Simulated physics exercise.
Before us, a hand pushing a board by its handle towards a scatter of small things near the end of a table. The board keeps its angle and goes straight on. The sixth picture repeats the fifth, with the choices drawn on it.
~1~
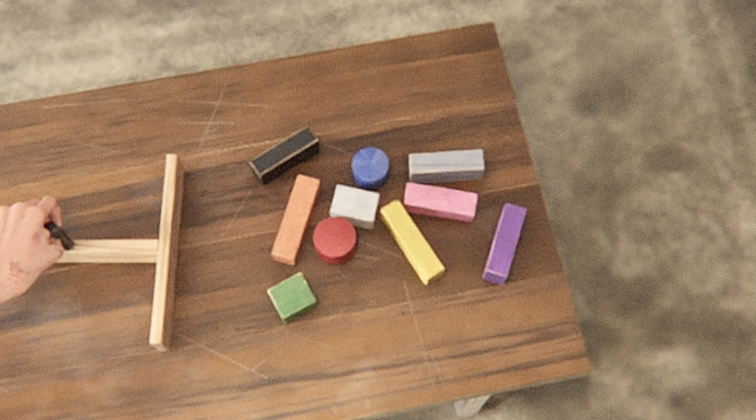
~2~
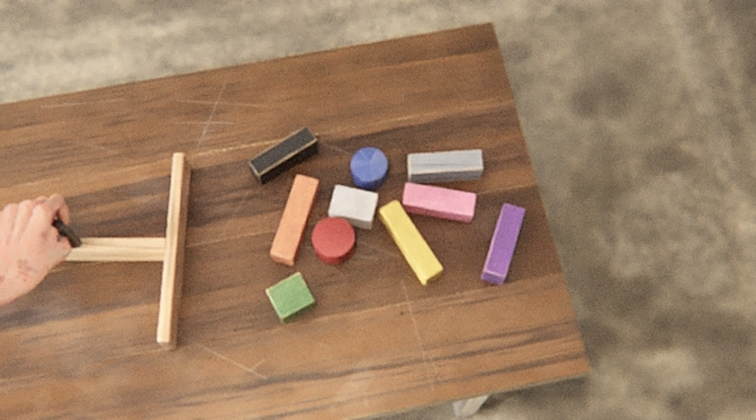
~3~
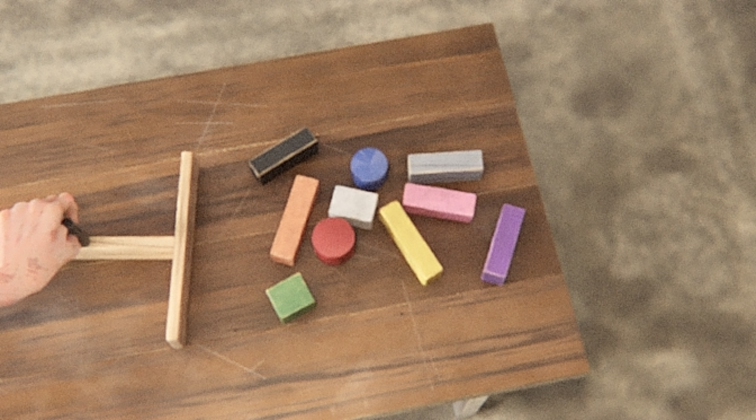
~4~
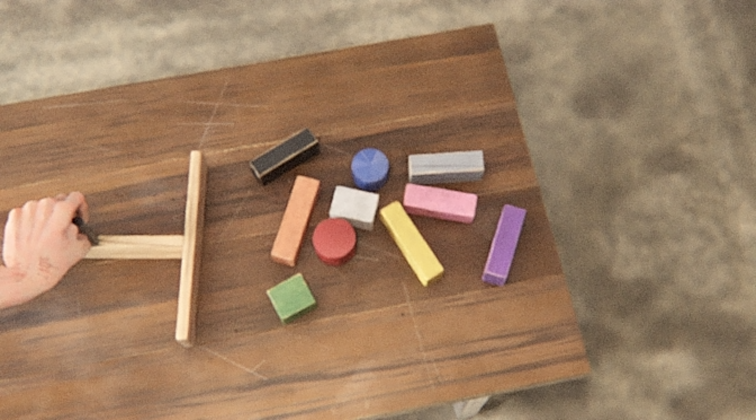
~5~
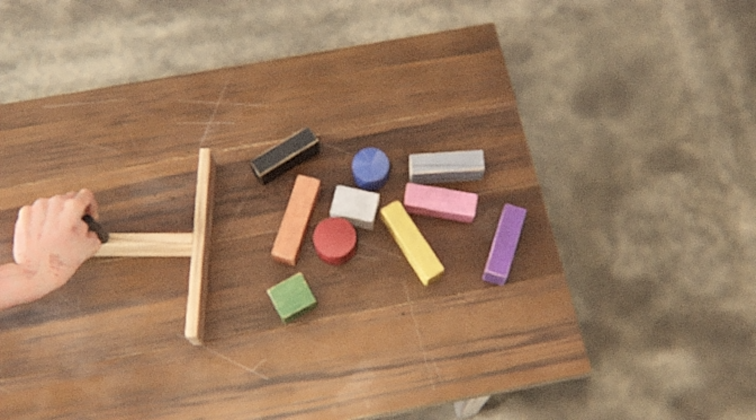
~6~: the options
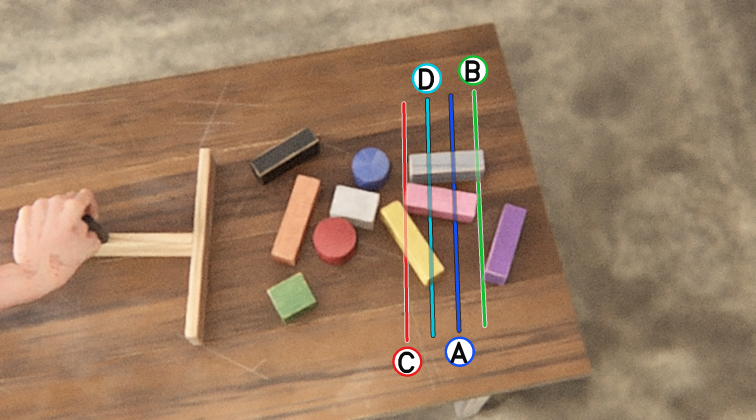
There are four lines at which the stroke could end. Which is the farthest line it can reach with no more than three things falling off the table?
Up to line B.
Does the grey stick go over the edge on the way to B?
Yes.
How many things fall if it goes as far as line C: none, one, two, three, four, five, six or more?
The count is none.
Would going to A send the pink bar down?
Yes.
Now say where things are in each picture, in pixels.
In the first frame, red tin (335, 241); orange bar (297, 220); blue tin (371, 169).
In the second frame, board (171, 243); white block (354, 207).
In the third frame, board (179, 242); pink bar (439, 203).
In the fourth frame, board (189, 241); green block (292, 299).
In the fifth frame, board (198, 239); purple stick (505, 244); red tin (335, 241); orange bar (297, 221).
On the copy, A at (455, 207); B at (479, 202); C at (405, 216); D at (430, 211).
On B. First, board (301, 220); green block (325, 302); black stick (337, 142).
Then, board (401, 203); pink bar (508, 198); purple stick (519, 251).
Finally, board (478, 189); grey stick over the edge; pink bar over the edge; two fallen.
By contrast, A is within the limit but short; C is within the limit but short; D is within the limit but short.
